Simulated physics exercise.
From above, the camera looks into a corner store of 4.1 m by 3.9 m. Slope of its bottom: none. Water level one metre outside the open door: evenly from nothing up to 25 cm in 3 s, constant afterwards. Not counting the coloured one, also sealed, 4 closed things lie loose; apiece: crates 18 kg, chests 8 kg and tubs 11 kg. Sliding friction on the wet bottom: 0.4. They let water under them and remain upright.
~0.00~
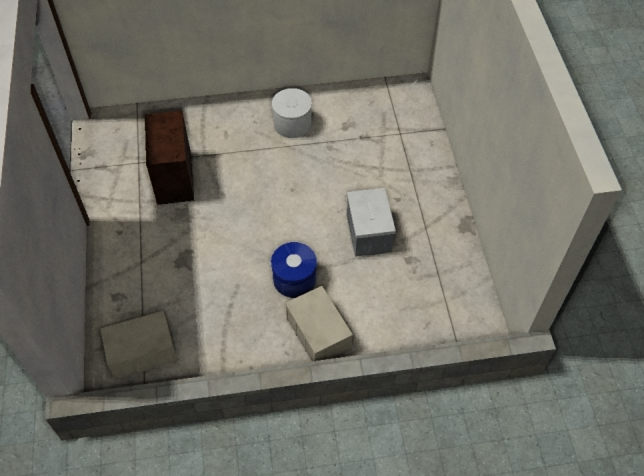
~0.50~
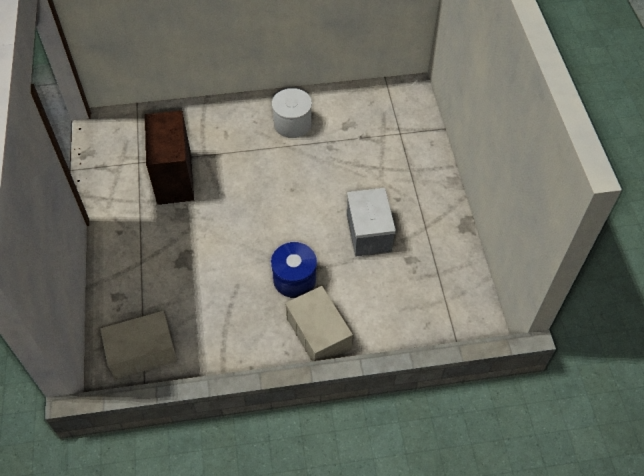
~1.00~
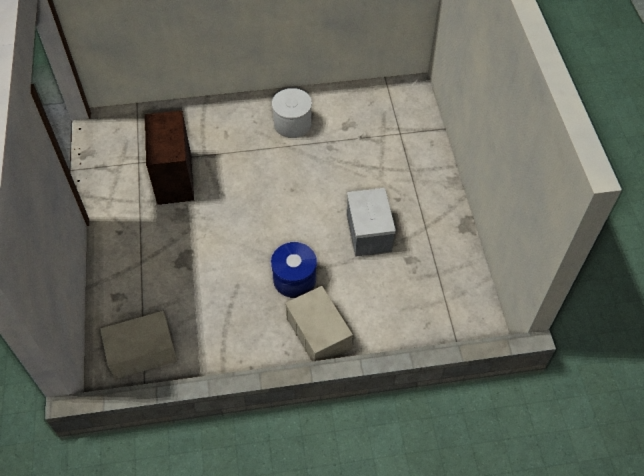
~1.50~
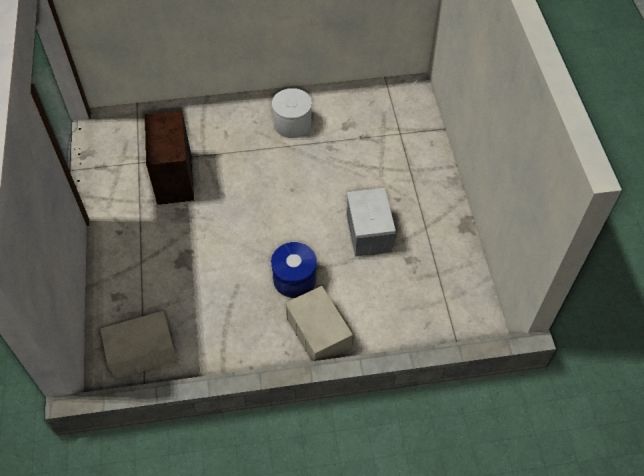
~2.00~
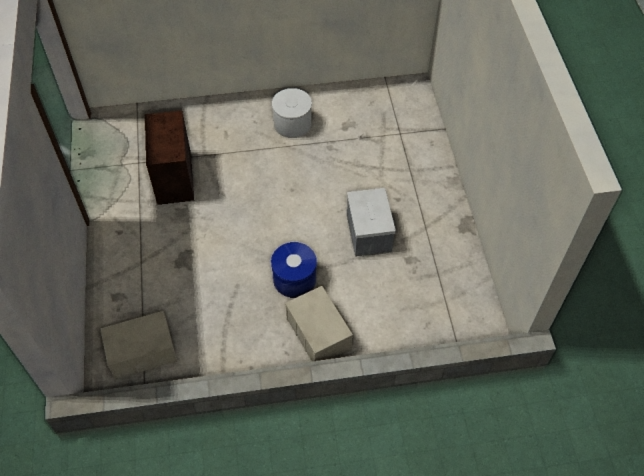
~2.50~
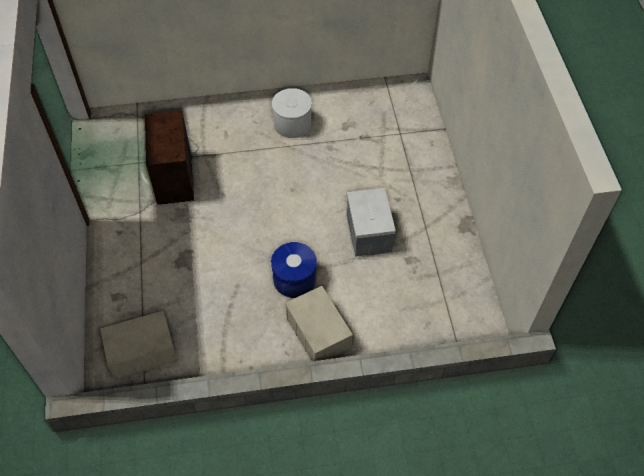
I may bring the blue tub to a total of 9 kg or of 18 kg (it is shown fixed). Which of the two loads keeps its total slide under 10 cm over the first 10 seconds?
I'd say even the double load falls short.
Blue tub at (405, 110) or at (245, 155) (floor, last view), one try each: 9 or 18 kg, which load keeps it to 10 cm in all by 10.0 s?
In that order: No load works; just the heavier works.
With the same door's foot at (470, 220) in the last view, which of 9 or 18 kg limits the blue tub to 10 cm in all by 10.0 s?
Under that setup, neither option succeeds.
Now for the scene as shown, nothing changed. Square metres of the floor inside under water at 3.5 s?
Roughly 4.0 m2.
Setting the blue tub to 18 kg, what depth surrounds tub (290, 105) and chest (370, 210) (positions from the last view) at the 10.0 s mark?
Close to 16 and 10 centimetres.
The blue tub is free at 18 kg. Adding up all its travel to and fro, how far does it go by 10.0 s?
Total path: Around 20 cm.
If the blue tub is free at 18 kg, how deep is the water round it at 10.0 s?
11 cm, roughly.
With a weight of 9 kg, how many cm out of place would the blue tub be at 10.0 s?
Displacement near 150 cm.
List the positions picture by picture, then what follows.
The blue tub at (294, 261) rests on the ground; water covers 0.0 m2; 0 of 5 have shifted, in the first picture.
The blue tub at (294, 261), on the bottom; 0.0 m2 under water; 0 of 5 have shifted, in the second picture.
The blue tub at (294, 261) rests on the ground; 0.0 m2 under water; 0 of 5 have shifted, in the third picture.
The blue tub at (294, 261), on the bottom; 0.0 m2 under water; 0 of 5 have shifted, in the fourth picture.
The blue tub at (294, 261), on the bottom; water covers 0.5 m2; 0 of 5 have shifted, in the fifth picture.
The blue tub at (294, 261), on the bottom; water covers 1.2 m2; 0 of 5 have shifted, in the sixth picture.
After 3.5 s the blue tub would be 0 cm from its start with 9 kg and 0 cm from its start with 18 kg; 0 cm of water round it then.
After 4.5 s the blue tub would be 0 cm from its start with 9 kg and 0 cm from its start with 18 kg; 1 cm of water round it then.
After 7.0 s the blue tub would be 9 cm from its start with 9 kg and 0 cm from its start with 18 kg; 6 cm of water round it then.
After 10.0 s the blue tub would be 165 cm from its start with 9 kg and 25 cm from its start with 18 kg; 11 cm of water round it then.
